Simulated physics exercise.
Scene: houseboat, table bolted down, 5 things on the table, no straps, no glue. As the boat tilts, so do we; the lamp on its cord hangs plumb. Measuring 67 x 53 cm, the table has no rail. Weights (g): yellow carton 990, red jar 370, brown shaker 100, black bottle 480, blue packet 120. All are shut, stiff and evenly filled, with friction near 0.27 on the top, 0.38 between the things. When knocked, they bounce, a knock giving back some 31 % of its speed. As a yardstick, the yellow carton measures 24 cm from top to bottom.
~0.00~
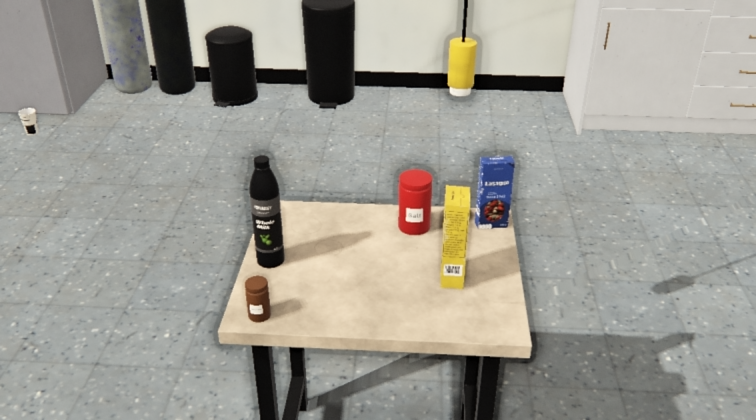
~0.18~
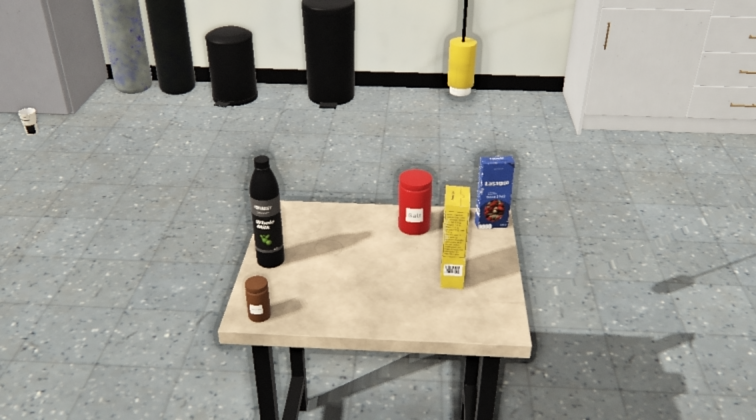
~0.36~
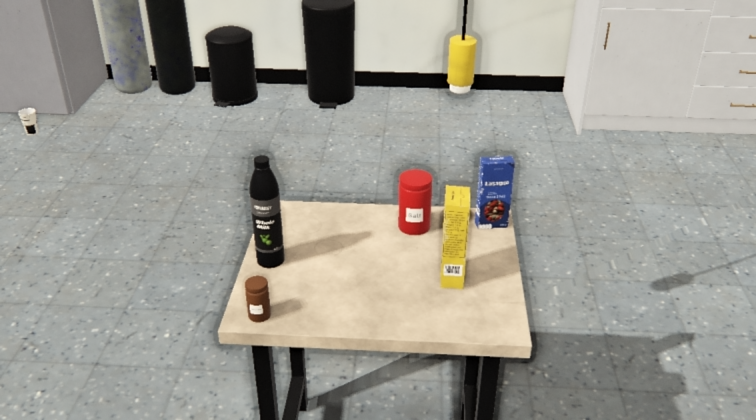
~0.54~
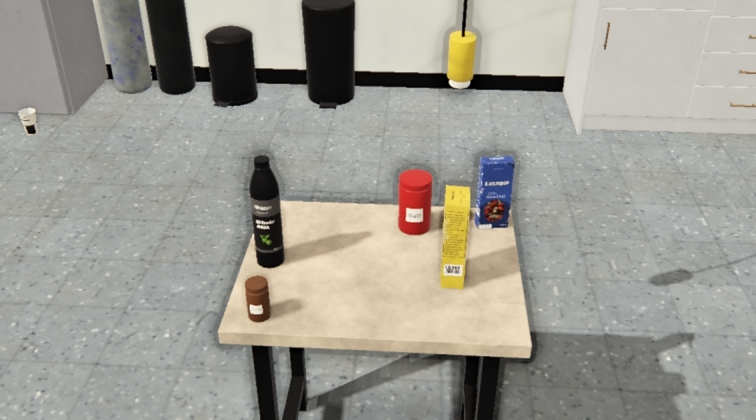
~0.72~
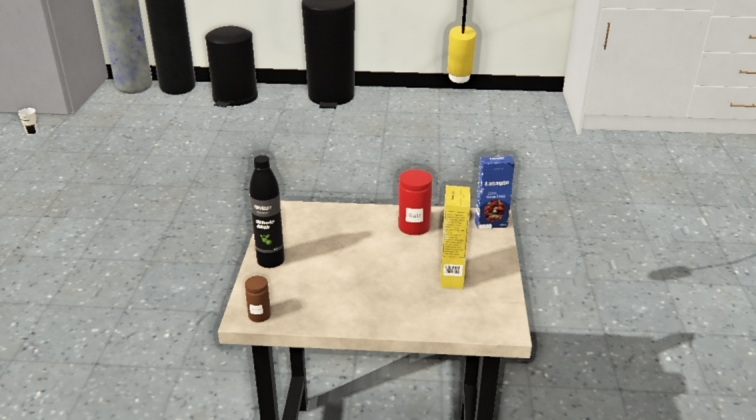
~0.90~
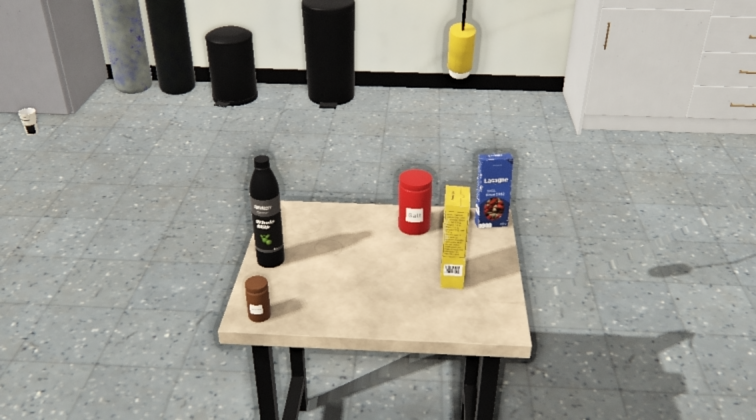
The hanging yellow lamp barely shifted on its cord, and the blue packet at the table's far right tilted very slightly, while the black bottle, brown shaker, red jar and yellow carton stayed put.
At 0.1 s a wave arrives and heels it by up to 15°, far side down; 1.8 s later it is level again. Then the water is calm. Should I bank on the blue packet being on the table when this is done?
No, it won't be there.
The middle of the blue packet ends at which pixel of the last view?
It comes to a stop close to (454, 292).
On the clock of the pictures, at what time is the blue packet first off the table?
I'd say around the 1.1 s mark.
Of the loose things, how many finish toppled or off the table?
The count is 1.
Around 1.30 s, heel 11°, far side down; blue packet now off the table.
Around 1.60 s, heel 4°, far side down.
Finally (2.4 s), off the table, blue packet; the other 4 still in place (within 5 cm). In the last view, blue packet near (454, 292).
